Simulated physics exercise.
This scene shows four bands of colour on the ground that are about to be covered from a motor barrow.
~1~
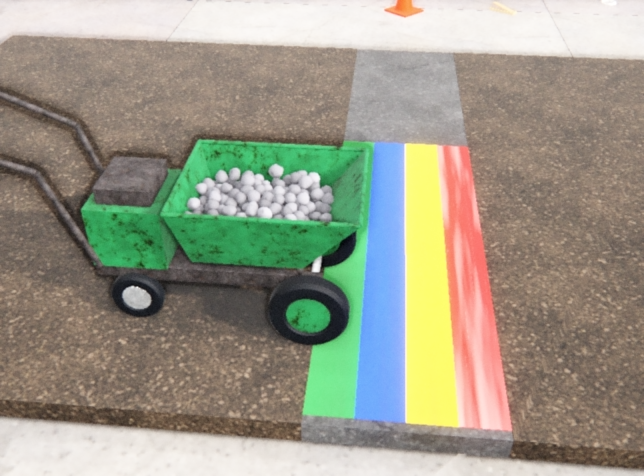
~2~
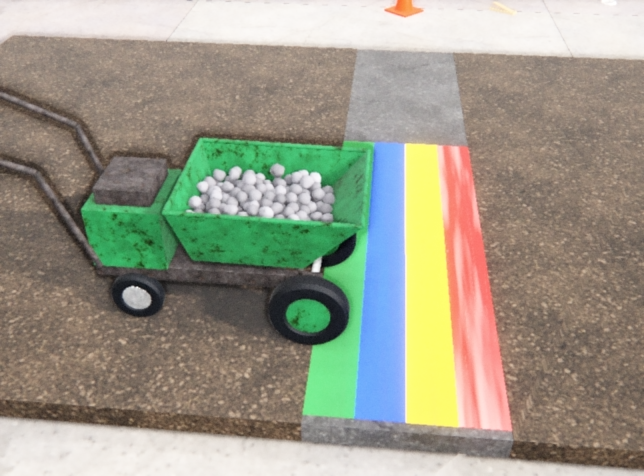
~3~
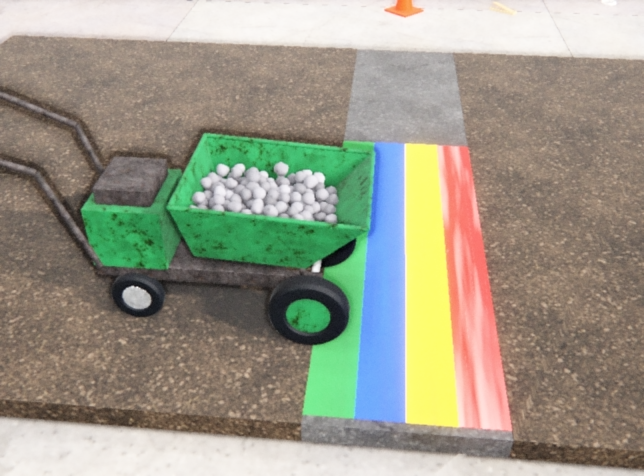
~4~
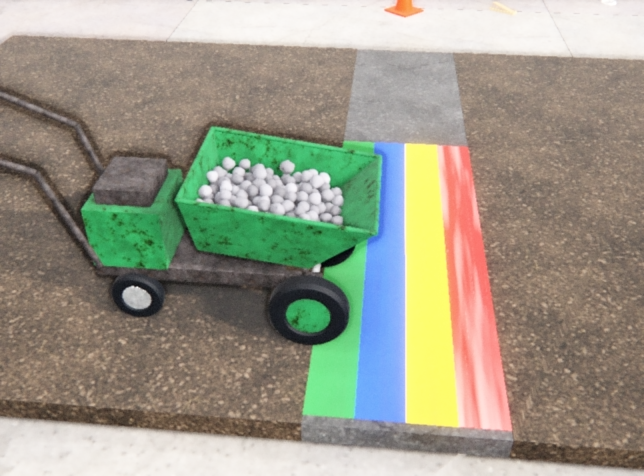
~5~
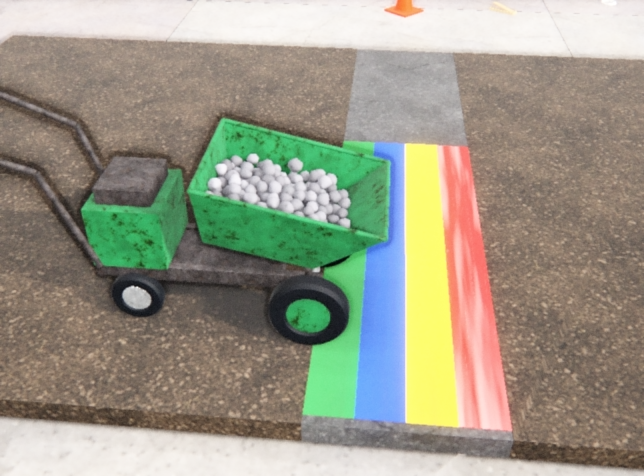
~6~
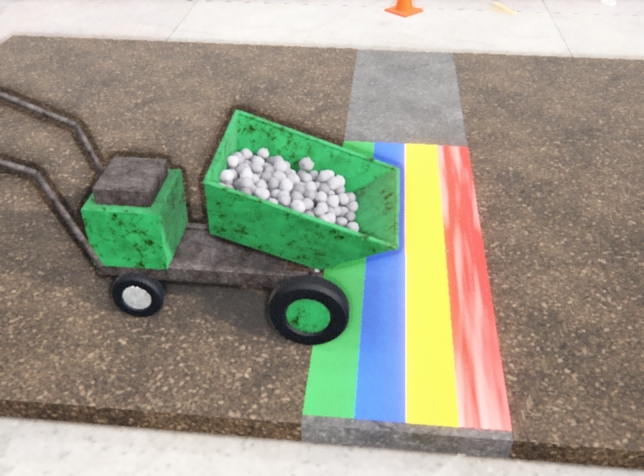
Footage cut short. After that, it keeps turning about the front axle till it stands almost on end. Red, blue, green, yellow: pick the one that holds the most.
Pick: Red.
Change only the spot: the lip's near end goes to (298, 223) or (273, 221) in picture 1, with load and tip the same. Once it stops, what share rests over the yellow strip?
30 % and 30 %.
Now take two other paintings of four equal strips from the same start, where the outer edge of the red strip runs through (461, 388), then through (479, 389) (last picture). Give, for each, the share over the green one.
The first gives around 0 per cent, the second around 0 per cent.
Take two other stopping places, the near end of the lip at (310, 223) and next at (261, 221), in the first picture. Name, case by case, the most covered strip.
On the first try it comes out as the yellow one, and on the second as the blue strip.
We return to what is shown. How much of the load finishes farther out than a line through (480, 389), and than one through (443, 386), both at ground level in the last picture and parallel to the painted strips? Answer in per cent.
The first comes to 50 per cent, the second to 80 per cent.
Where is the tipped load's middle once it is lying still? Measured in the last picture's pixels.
I'd mark it at roughly (481, 307).
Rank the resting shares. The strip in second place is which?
It's that yellow strip next.
Just after the last frame, skip tipped steeply; every one in the skip.
A moment on, skip tipped steeply; the larger part in the skip; about a tenth over the yellow strip; about a tenth over the red strip.
Further on, skip tipped right over; about a tenth in the skip; just a few over the blue strip; roughly a quarter over the yellow strip; roughly a third over the red strip; roughly a quarter off the paint.
When it is over, skip tipped right over; about a tenth in the skip; not one over the green strip; just a few over the blue strip; roughly a quarter over the yellow strip; roughly a third over the red strip; roughly a third off the paint.
